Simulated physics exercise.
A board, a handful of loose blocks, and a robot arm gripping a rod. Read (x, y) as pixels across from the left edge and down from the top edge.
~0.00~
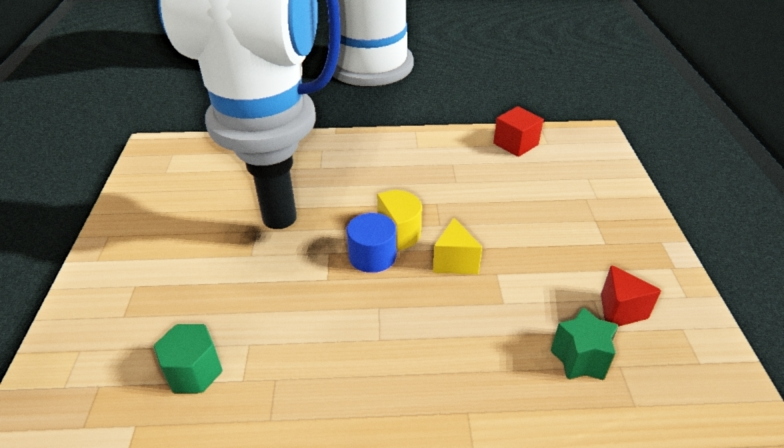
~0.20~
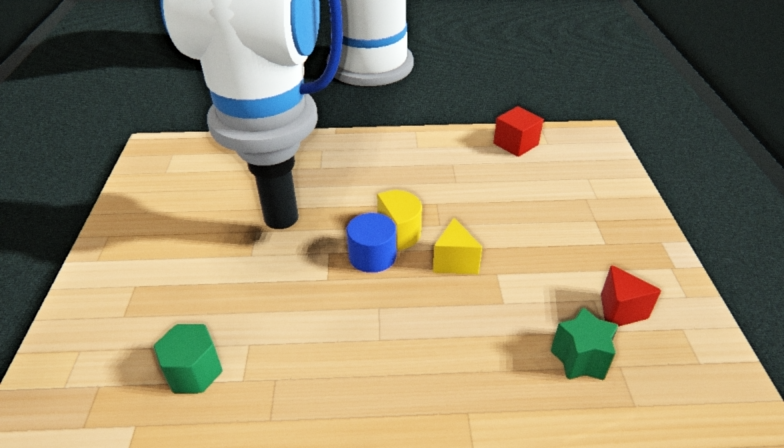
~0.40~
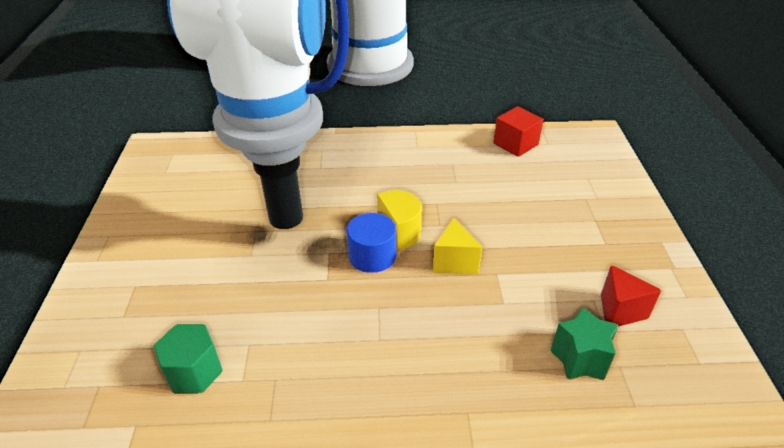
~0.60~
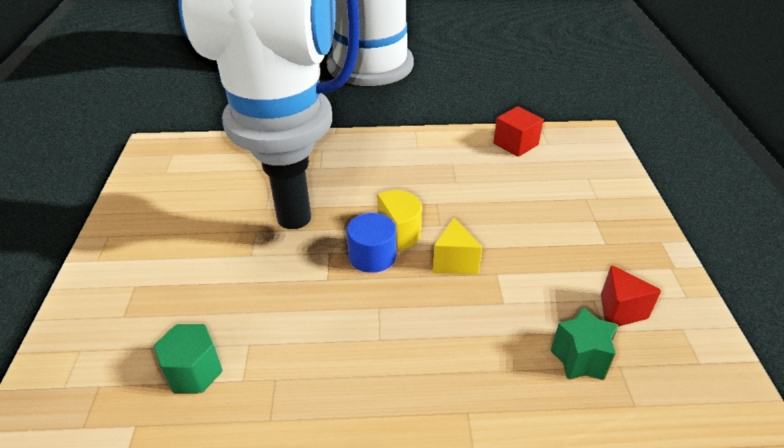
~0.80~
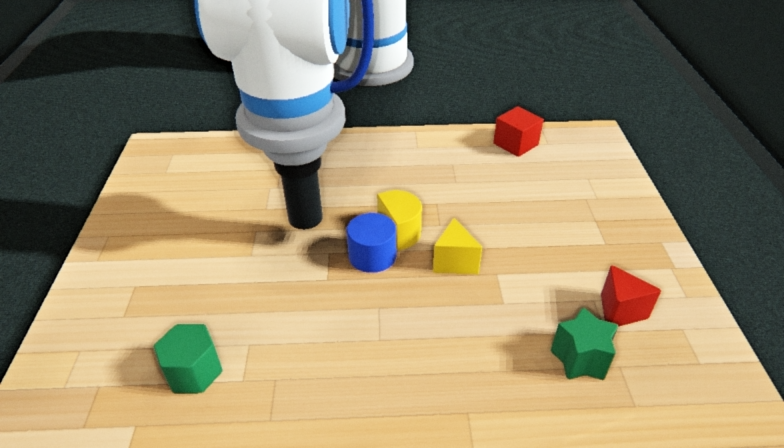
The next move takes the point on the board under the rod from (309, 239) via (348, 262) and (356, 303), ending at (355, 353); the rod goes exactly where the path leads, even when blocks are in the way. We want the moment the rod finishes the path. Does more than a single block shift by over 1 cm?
I expect not.
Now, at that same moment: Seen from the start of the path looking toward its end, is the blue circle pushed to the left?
Going by the path, yes.
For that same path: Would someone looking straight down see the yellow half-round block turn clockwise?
Going by the path, no.
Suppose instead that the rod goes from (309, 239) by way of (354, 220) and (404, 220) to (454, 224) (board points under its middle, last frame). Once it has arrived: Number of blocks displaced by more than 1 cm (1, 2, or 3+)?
2 blocks.
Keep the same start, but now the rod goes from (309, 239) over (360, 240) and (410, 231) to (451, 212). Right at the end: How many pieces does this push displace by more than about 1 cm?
Going by the path, two of them shift by more than about 1 cm.
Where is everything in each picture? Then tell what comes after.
In the first picture, rod's lower end (280, 219); blue circle (371, 228); yellow half-round block (401, 204); yellow triangular piece (457, 236).
In the second picture, rod (281, 219); blocks still.
In the third picture, rod (286, 219); blocks still.
In the fourth picture, rod (294, 219); blocks still.
In the fifth picture, rod (306, 219); blue circle (371, 228); yellow half-round block (401, 204); yellow triangular piece (457, 236).
On the path given first. One third of the way, rod (347, 242); blue circle (389, 234); yellow half-round block (405, 204), turned 20° anticlockwise.
Two thirds of the way, rod (355, 284); blue circle (396, 237); yellow half-round block (405, 204), turned 20° anticlockwise.
At the end, rod (354, 333); blue circle (396, 237); yellow half-round block (405, 204), turned 20° anticlockwise; yellow triangular piece still.
